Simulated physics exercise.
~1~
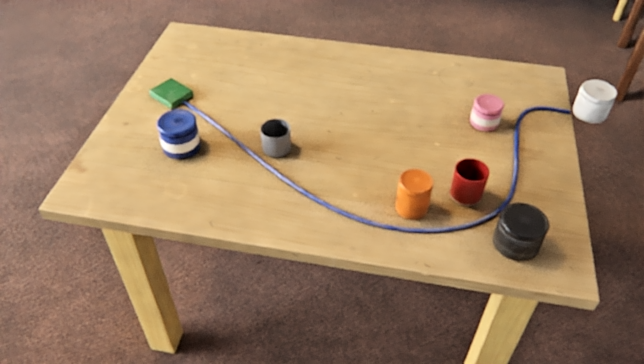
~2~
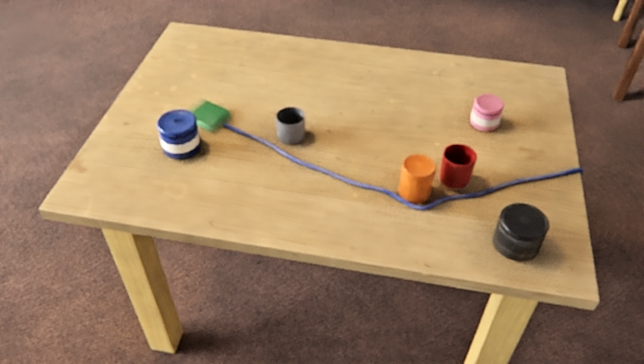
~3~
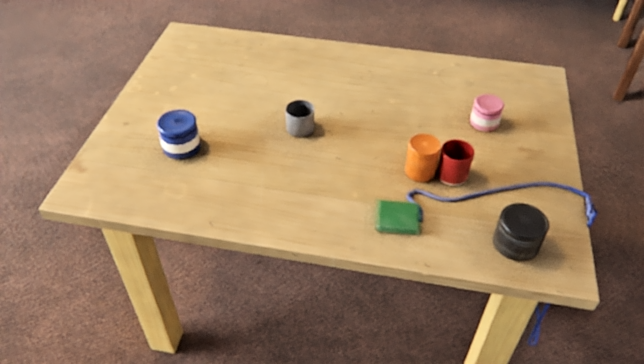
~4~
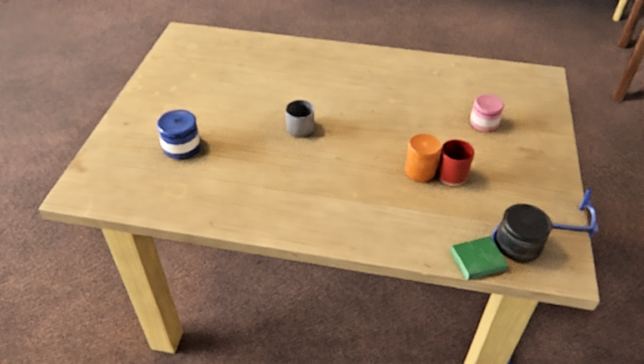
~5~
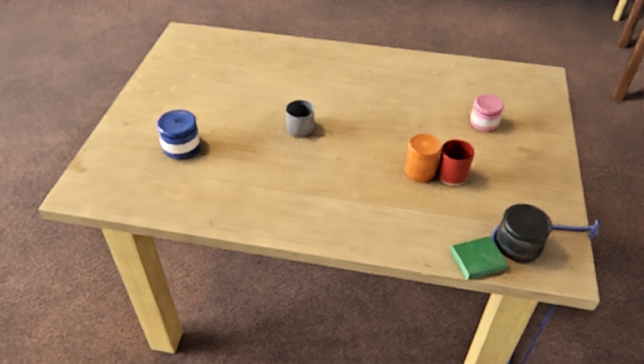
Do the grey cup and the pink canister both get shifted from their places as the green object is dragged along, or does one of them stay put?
The pink canister stays put, while the grey cup slides a short way. The green object travels much farther, from the far left to the front right of the table.
